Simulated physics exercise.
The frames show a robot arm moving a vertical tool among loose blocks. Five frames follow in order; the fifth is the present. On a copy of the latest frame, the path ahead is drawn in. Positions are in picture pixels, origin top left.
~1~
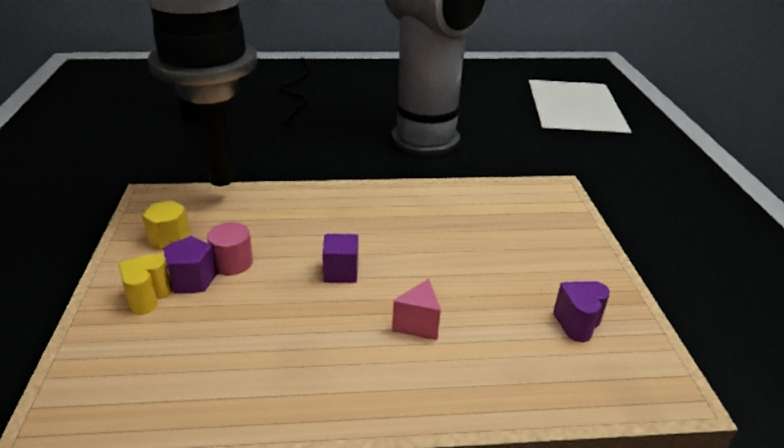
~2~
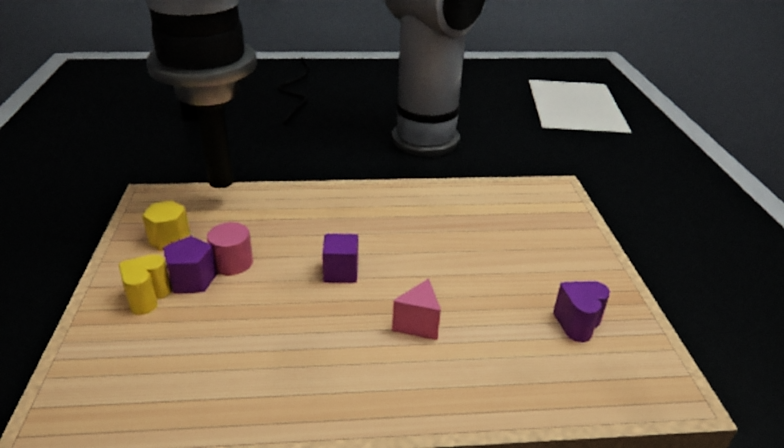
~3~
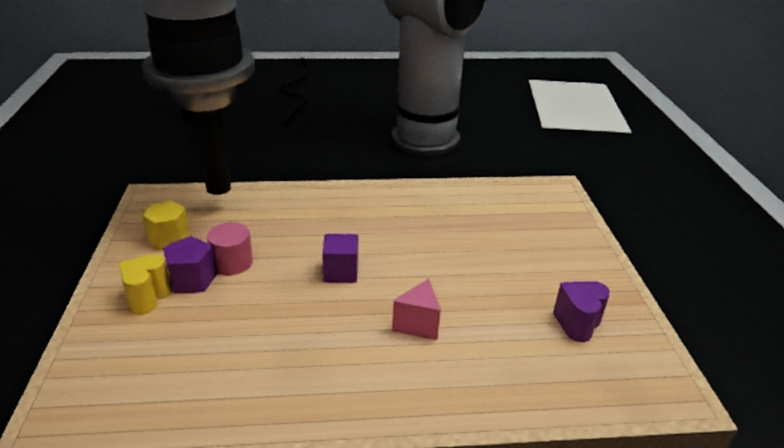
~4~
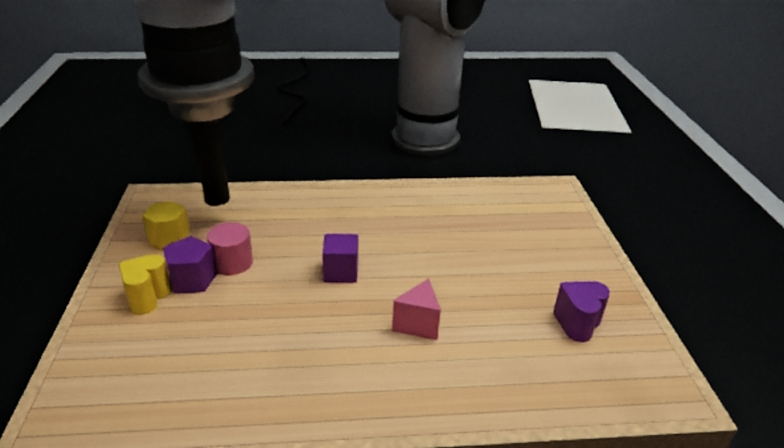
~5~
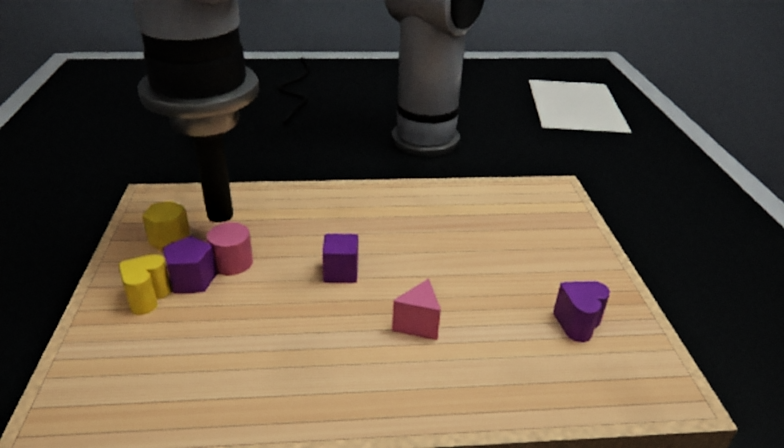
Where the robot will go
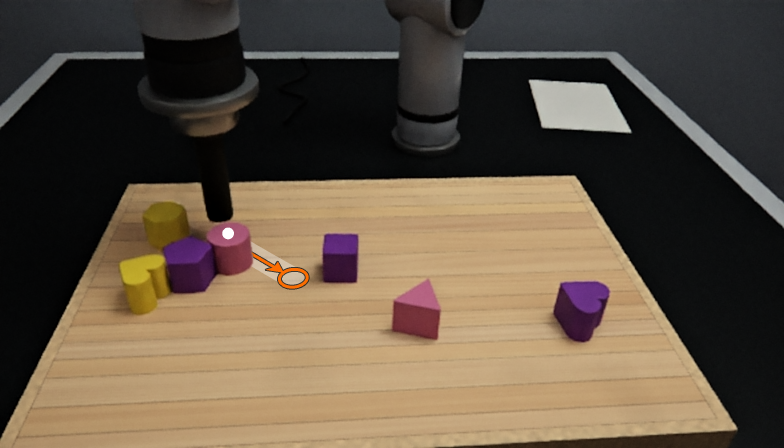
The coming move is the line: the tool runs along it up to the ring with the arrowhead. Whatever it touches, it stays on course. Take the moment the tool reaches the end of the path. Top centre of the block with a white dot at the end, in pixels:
Close to (242, 254).
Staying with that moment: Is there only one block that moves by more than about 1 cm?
My answer is yes.
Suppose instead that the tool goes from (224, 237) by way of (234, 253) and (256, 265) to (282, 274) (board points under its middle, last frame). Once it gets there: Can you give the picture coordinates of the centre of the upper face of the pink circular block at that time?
Most likely (254, 263).
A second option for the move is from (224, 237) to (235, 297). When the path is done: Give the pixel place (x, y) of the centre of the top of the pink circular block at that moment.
At (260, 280).
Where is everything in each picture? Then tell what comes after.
In the first frame, tool's lower end at (222, 181); pink circular block at (228, 233); purple square at (340, 243).
In the second frame, tool at (221, 183); blocks still.
In the third frame, tool at (219, 189); blocks still.
In the fourth frame, tool at (217, 200); blocks still.
In the fifth frame, tool at (220, 216); pink circular block at (228, 233); purple square at (340, 243).
Drawn move, from (224, 237) to (293, 278); the dot is on the pink circular block.
What follows on the original path. One third of the way, tool at (243, 228); pink circular block at (234, 242).
Two thirds of the way, tool at (266, 242); pink circular block at (241, 253).
At the end, tool at (292, 256); pink circular block at (242, 254); purple square still.
